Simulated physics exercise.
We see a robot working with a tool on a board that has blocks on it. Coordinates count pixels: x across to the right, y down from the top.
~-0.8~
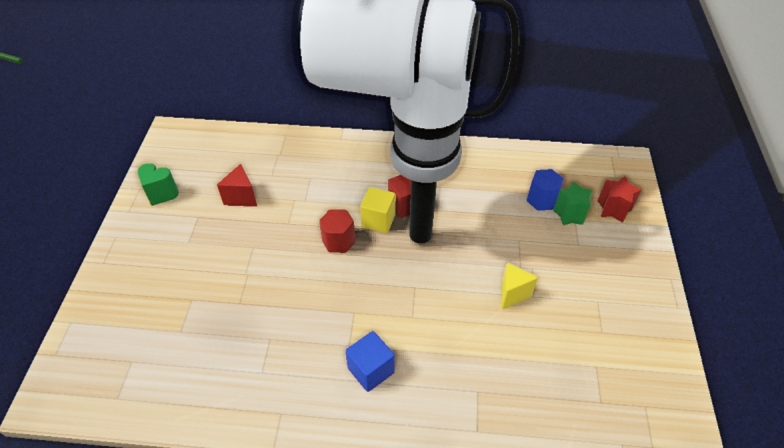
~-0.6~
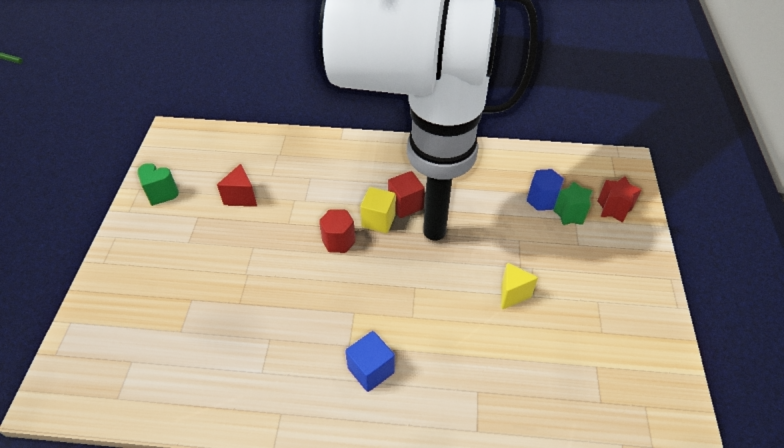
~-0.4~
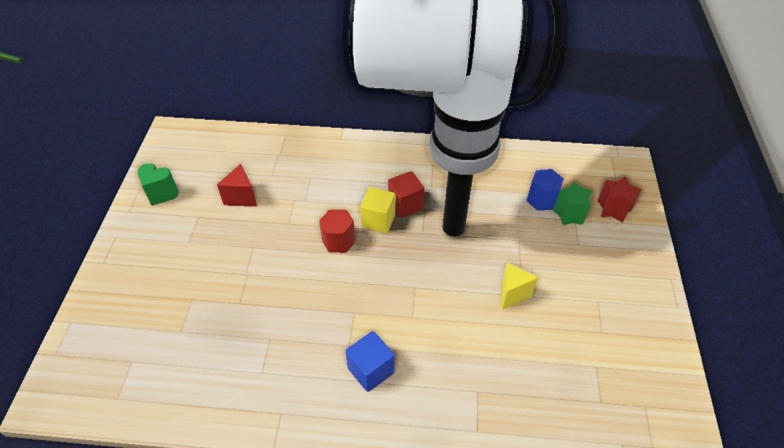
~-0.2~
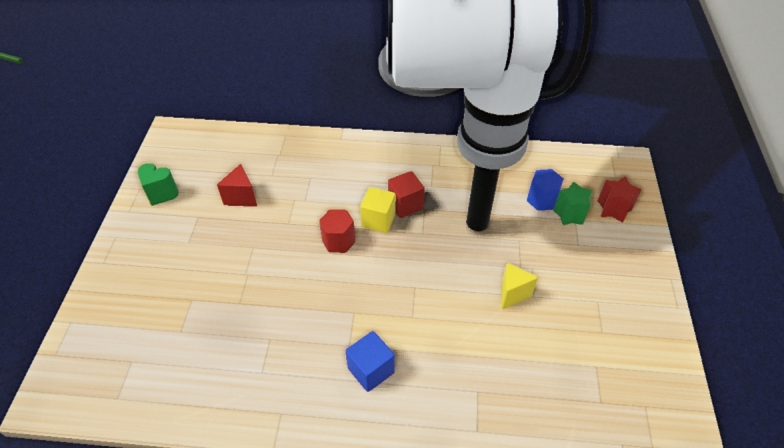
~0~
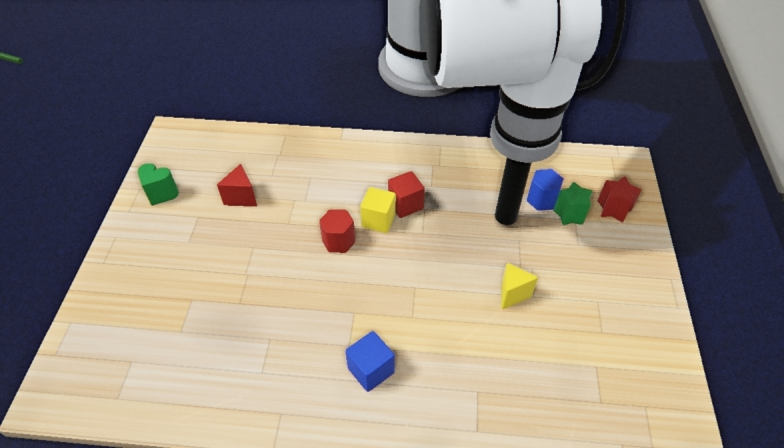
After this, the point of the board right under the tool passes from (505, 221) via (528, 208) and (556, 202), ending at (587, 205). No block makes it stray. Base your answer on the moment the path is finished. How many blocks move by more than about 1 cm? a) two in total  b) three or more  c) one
a - two in total.
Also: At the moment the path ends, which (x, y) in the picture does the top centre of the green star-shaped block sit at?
It should be at about (606, 204).
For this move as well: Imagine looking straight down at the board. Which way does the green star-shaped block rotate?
Spins clockwise.
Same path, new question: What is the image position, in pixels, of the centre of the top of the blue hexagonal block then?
Roughly at (583, 164).
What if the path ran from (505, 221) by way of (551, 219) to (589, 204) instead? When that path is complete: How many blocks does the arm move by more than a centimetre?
Two blocks shift.
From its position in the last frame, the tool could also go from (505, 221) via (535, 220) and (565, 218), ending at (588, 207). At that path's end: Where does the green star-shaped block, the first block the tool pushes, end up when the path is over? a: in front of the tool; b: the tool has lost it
I choose a.
The first path, step by step. One third of the way, tool at (529, 203); blue hexagonal block at (553, 176).
Two thirds of the way, tool at (559, 198); blue hexagonal block at (577, 167), turned 25° anticlockwise; green star-shaped block at (589, 196), turned 25° clockwise.
At the end, tool at (589, 201); blue hexagonal block at (583, 164), turned 45° anticlockwise; green star-shaped block at (606, 204), turned 85° clockwise; red star-shaped block at (628, 191), turned 35° anticlockwise.
